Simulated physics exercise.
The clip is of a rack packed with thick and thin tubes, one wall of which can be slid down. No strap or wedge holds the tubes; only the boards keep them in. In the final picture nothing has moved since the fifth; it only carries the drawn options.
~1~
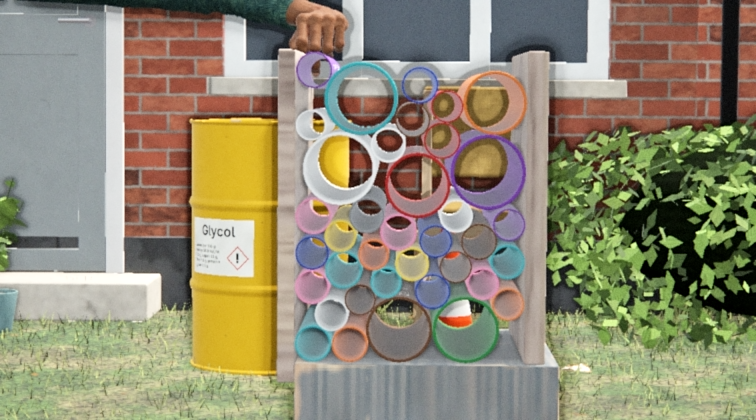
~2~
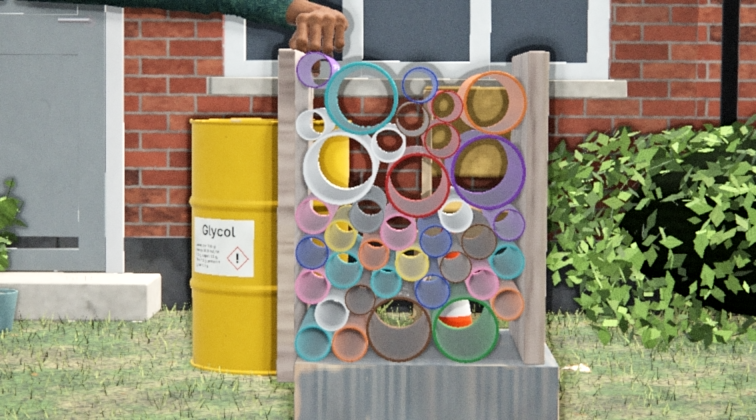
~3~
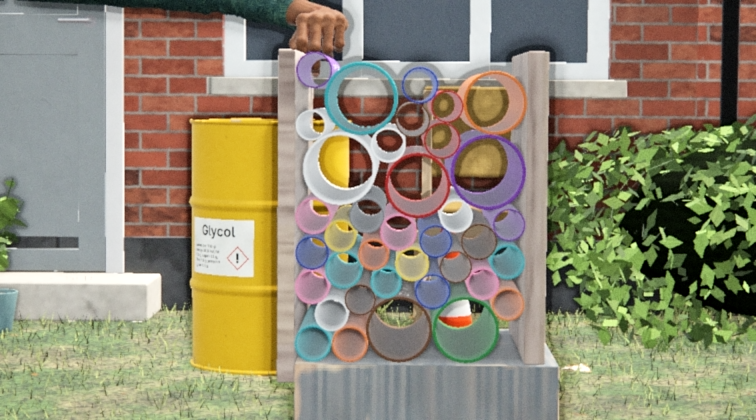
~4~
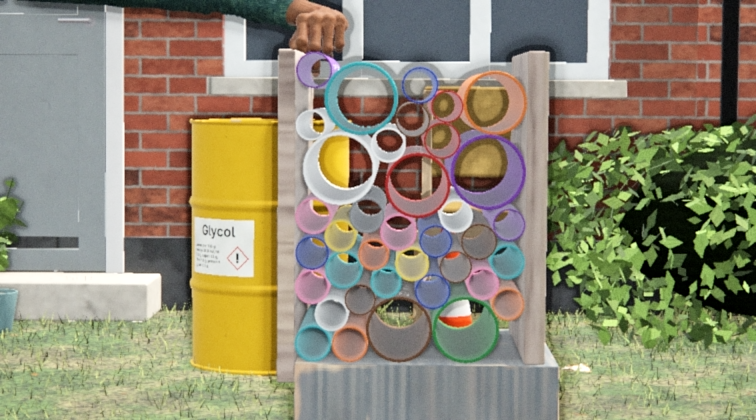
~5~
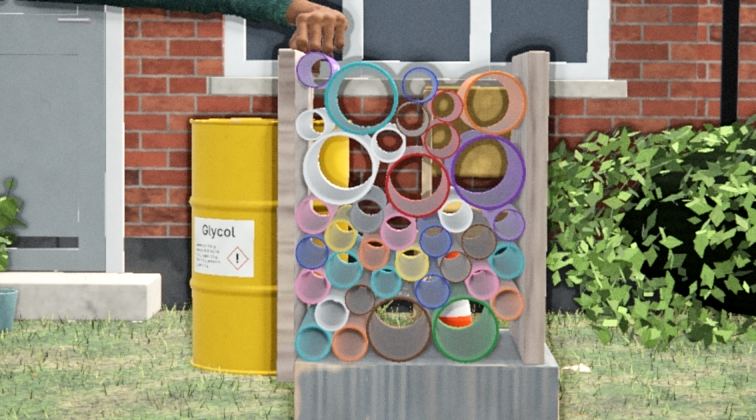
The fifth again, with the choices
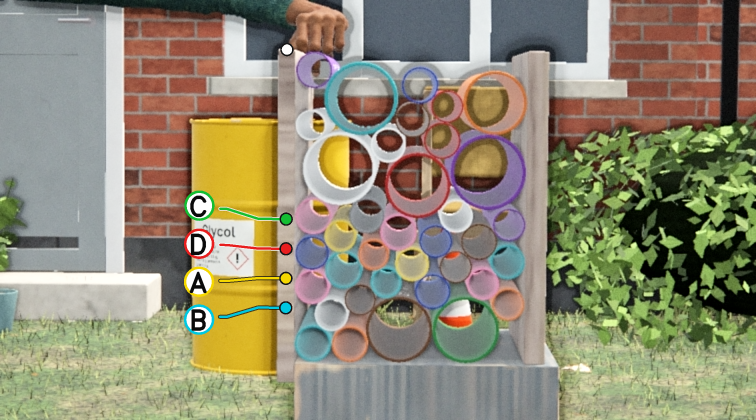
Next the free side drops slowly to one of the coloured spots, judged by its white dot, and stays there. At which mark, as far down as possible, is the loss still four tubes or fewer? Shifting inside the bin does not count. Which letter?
The last mark within the limit is C.
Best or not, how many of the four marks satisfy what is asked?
One of the four.
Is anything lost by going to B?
Yes.
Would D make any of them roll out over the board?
Yes, at D.
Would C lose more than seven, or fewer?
At C, fewer than seven.
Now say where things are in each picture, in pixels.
The first picture shows a red tube (418, 185); a purple tube (314, 70).
The second picture shows a purple tube (314, 70); side board (297, 206).
The third picture shows a turquoise tube (313, 343); an orange tube (508, 304).
The fourth picture shows a turquoise tube (386, 283); an orange tube (373, 255).
The fifth picture shows a pink tube (398, 232); a red tube (418, 185).
On the marked copy, A at (286, 278); B at (286, 308); C at (286, 219); D at (286, 249); the white dot at (287, 50).
Taking C. A third of the way, top of the board (296, 123).
Two thirds of the way, top of the board (295, 205).
When it is over, top of the board (295, 218), two out over the board.
As for the rest, A more than four out over the board; B more than four out over the board; D more than four out over the board.
